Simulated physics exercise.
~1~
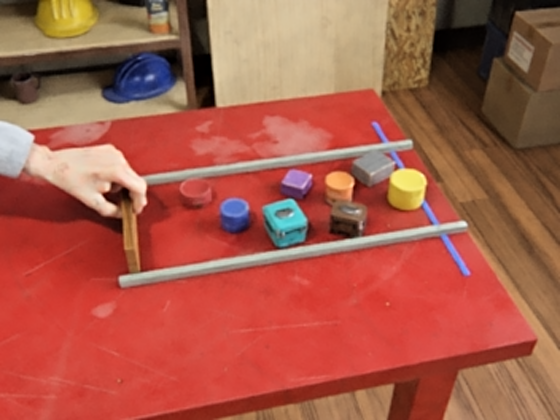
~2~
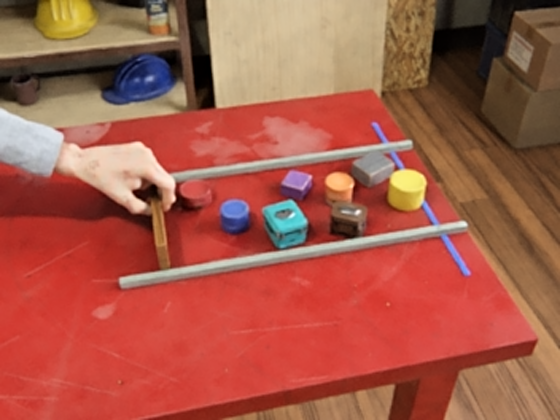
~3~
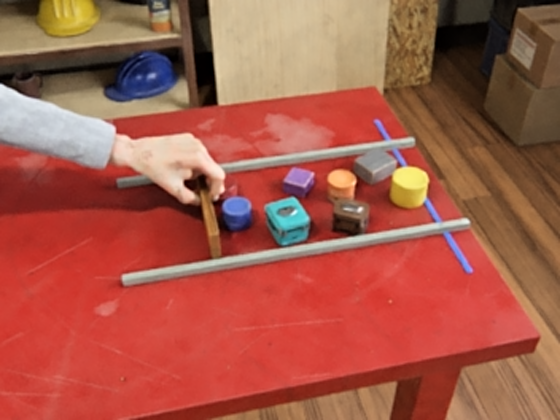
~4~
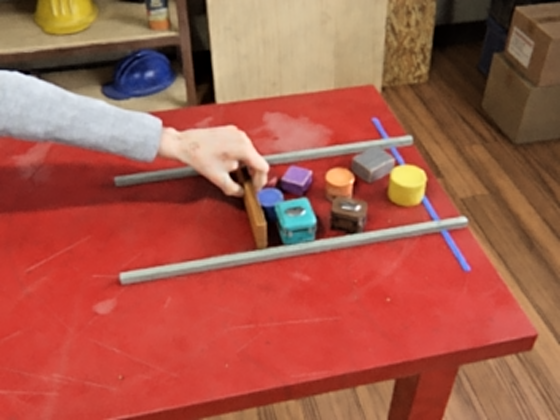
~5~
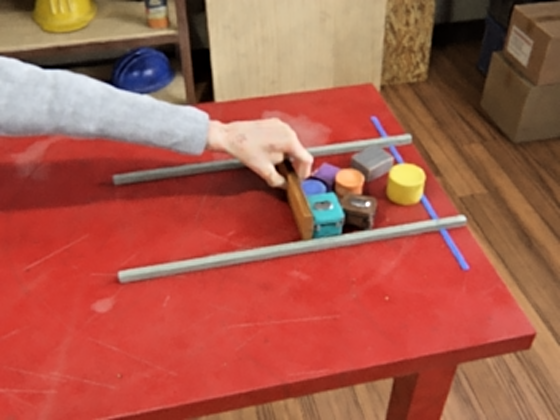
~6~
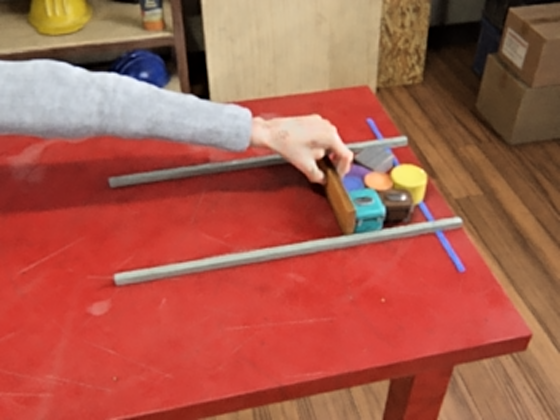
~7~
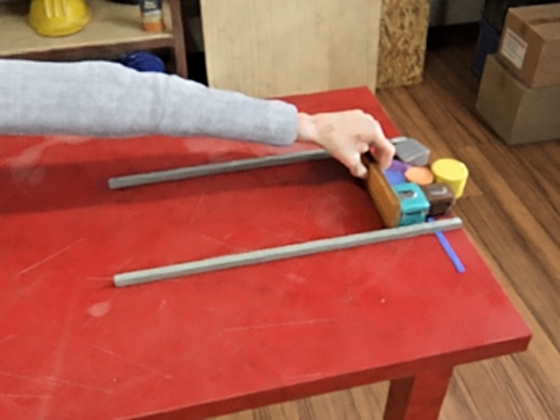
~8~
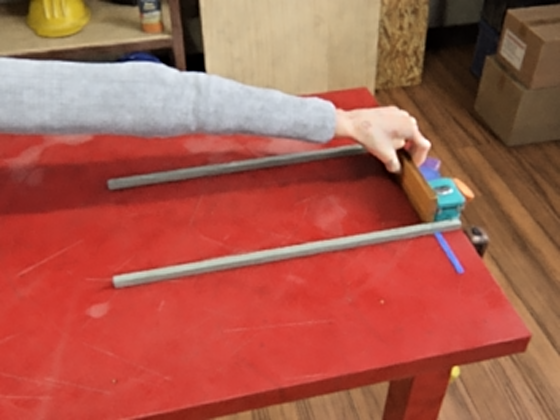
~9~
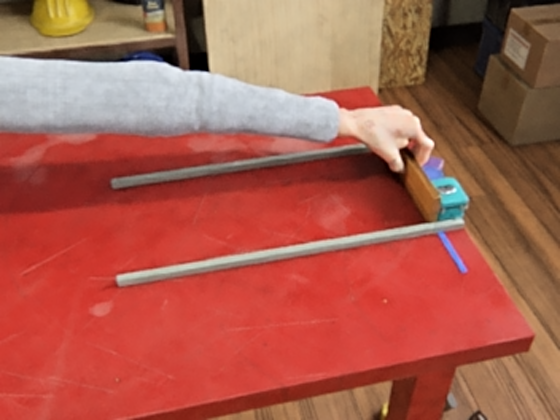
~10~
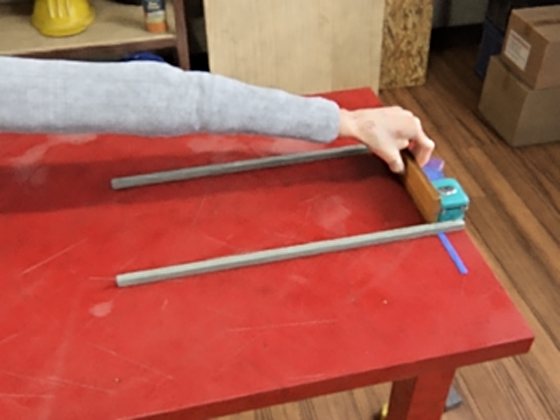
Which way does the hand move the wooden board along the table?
The hand slides the board to the right, between the two rails and up to the blue tape.
